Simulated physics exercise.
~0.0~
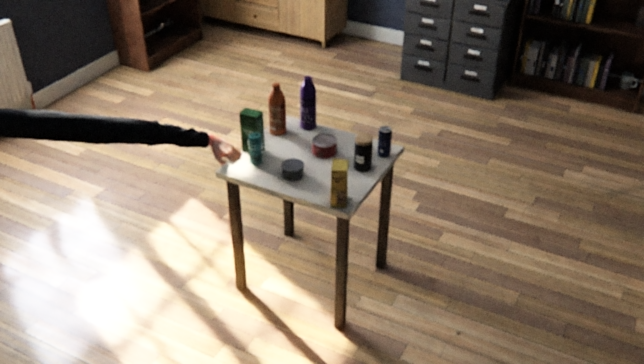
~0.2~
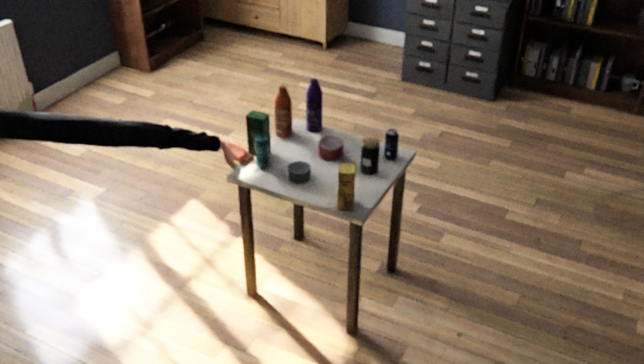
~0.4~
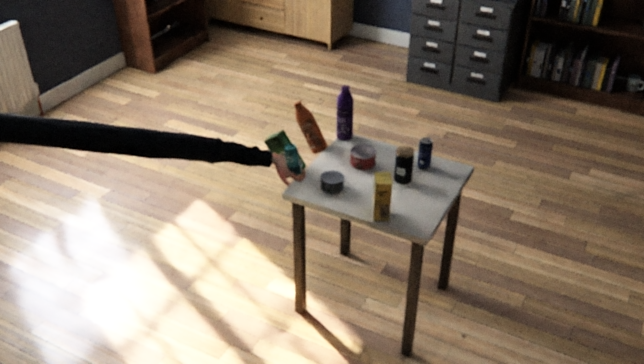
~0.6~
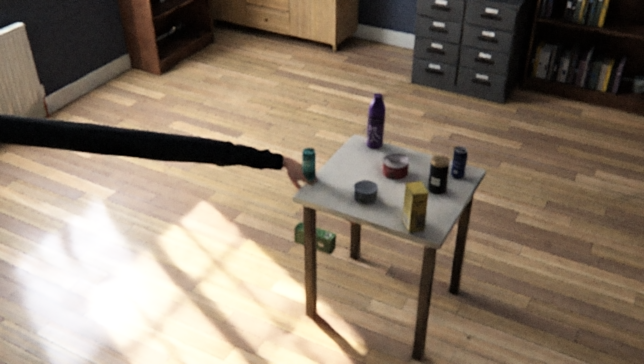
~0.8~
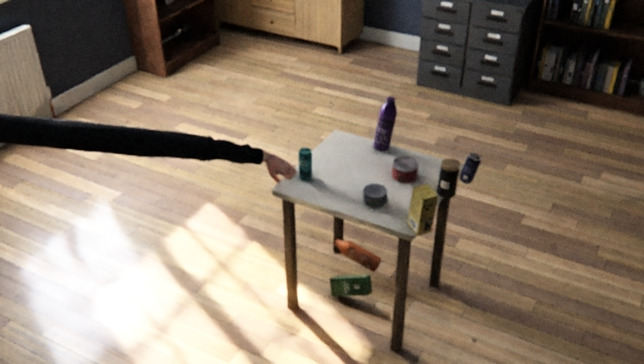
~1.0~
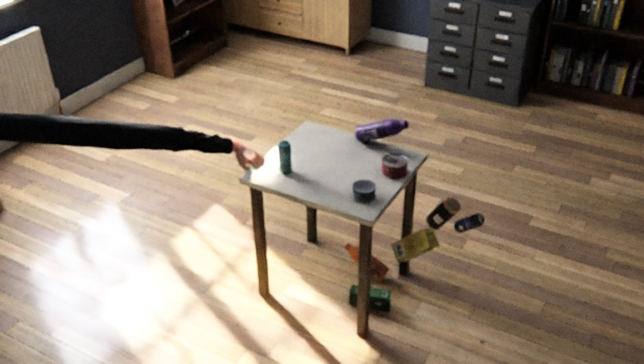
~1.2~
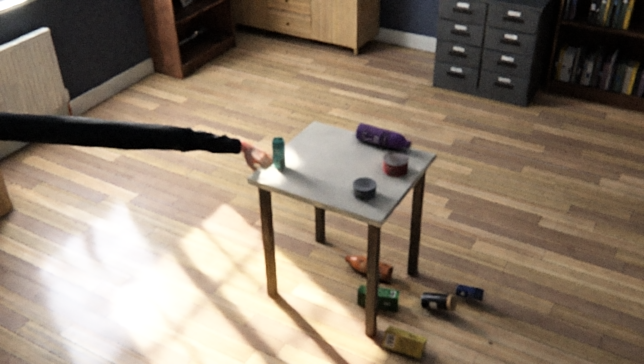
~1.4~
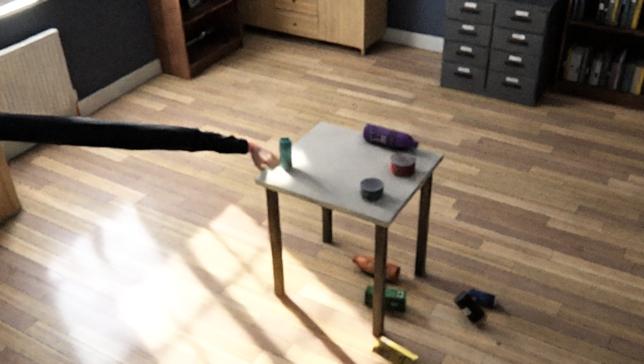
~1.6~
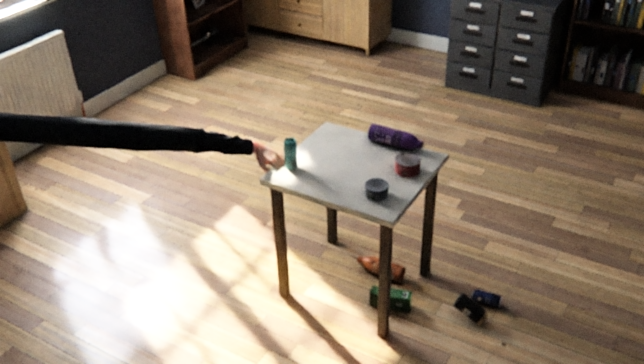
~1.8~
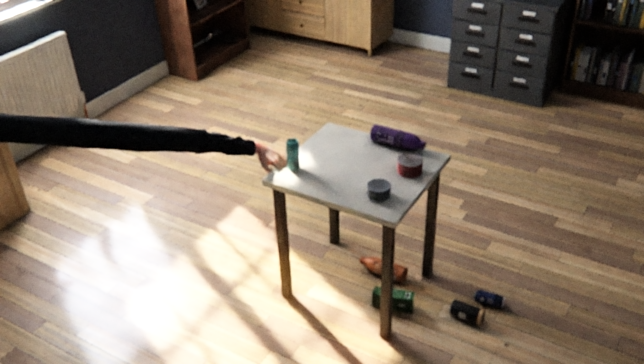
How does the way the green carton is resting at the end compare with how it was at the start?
It stood upright on the table at the start, but by the end it was lying on its side on the floor.
